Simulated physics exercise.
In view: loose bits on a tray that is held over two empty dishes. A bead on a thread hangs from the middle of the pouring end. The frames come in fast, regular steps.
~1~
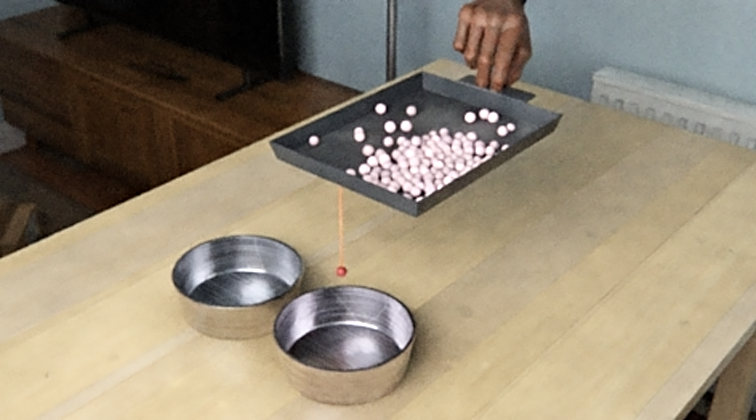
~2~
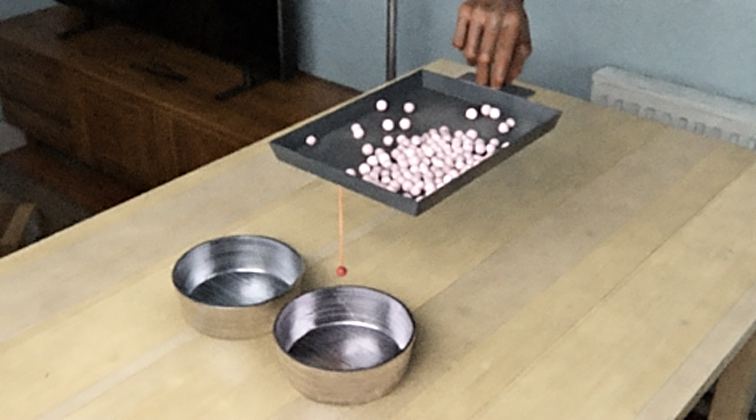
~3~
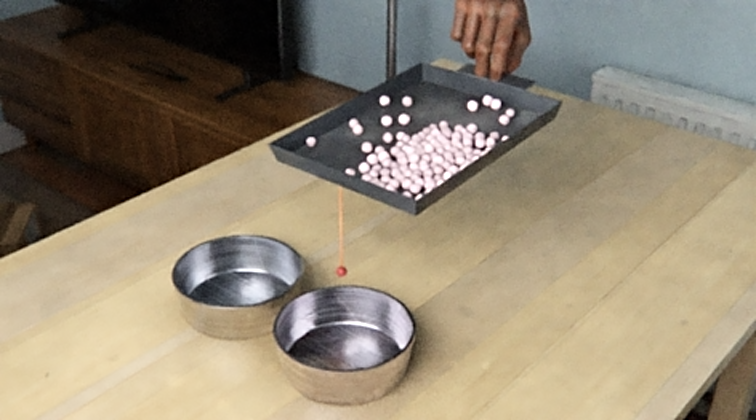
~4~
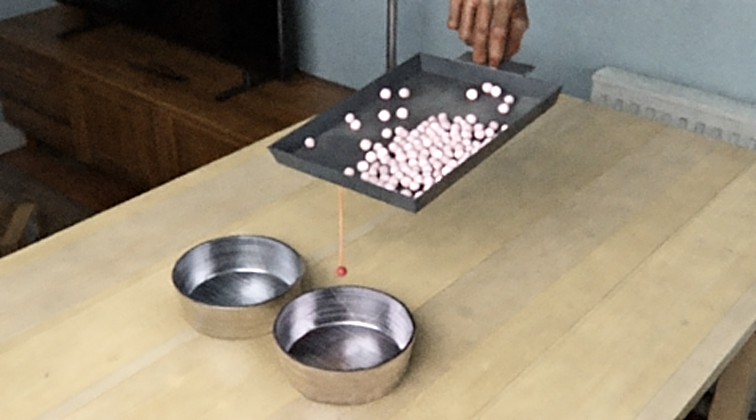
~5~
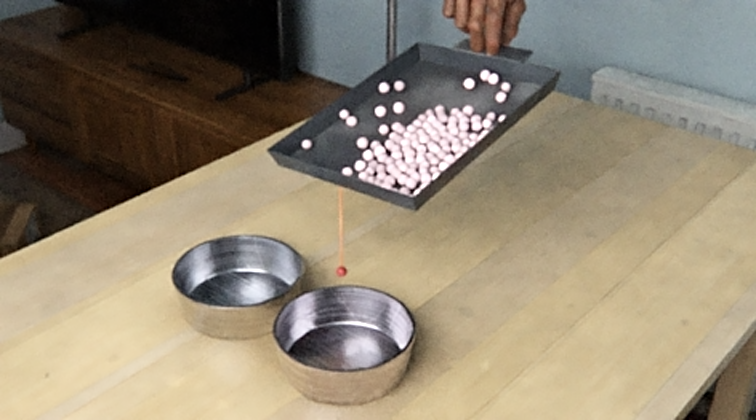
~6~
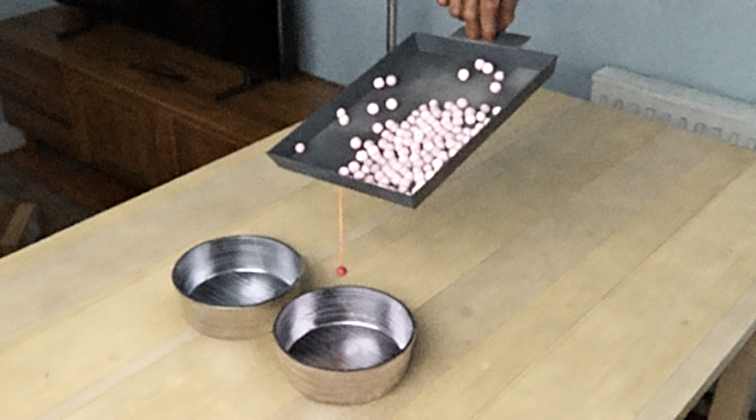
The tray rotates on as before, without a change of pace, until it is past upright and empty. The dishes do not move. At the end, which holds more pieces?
Fuller: The left-hand dish.
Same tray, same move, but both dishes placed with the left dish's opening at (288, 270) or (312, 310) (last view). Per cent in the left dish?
Roughly 90 per cent, and 30 per cent.
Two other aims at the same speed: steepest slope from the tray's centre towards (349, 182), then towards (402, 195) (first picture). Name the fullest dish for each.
One: The right dish. Two: The right one.
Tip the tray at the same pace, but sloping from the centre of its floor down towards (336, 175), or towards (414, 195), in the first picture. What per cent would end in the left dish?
The first gives 50 %, the second 0 %.
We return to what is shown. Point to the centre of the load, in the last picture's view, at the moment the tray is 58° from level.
Roughly at (331, 157).
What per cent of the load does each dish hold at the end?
For the left dish some 90 %, for the right dish some 0 %.
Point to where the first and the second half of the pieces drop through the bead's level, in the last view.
Around (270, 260) and then (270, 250).
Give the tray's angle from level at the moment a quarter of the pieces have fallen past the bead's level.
At about 80°.
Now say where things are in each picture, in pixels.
Corners of the pouring end at (277, 141) and (417, 198), level; middle of the load at (435, 162), sugar pearls; left dish at (191, 312); right dish at (297, 375); bead on its thread at (342, 271), in the first picture.
Corners of the pouring end at (277, 142) and (416, 198), level; middle of the load at (435, 160), in the second picture.
Corners of the pouring end at (276, 143) and (415, 196), tipped barely, lowest at the left corner; middle of the load at (435, 157), a small part on the move, in the third picture.
Corners of the pouring end at (275, 146) and (414, 195), tipped a little, lowest at the left corner; middle of the load at (434, 151), a small part on the move, in the fourth picture.
Corners of the pouring end at (274, 148) and (412, 193), tipped a little, lowest at the left corner; middle of the load at (424, 139), a small part on the move, in the fifth picture.
Corners of the pouring end at (274, 151) and (410, 191), tipped clearly, lowest at the left corner; middle of the load at (419, 139), most on the move; left dish at (191, 312); right dish at (297, 375), in the sixth picture.
Soon after the last picture, tray tipped steeply; nearly all on the tray; a stray few in the left dish; a stray few in the air.
A little later, tray tipped right over; a small part on the tray; a stray few in the right dish; about two thirds in the left dish; a small part outside both; a small part in the air.
Later still, tray tipped past a quarter turn; a small part in the right dish; most in the left dish; a small part outside both.
By the end, tray tipped past a quarter turn; a small part in the right dish; most in the left dish; a small part outside both.
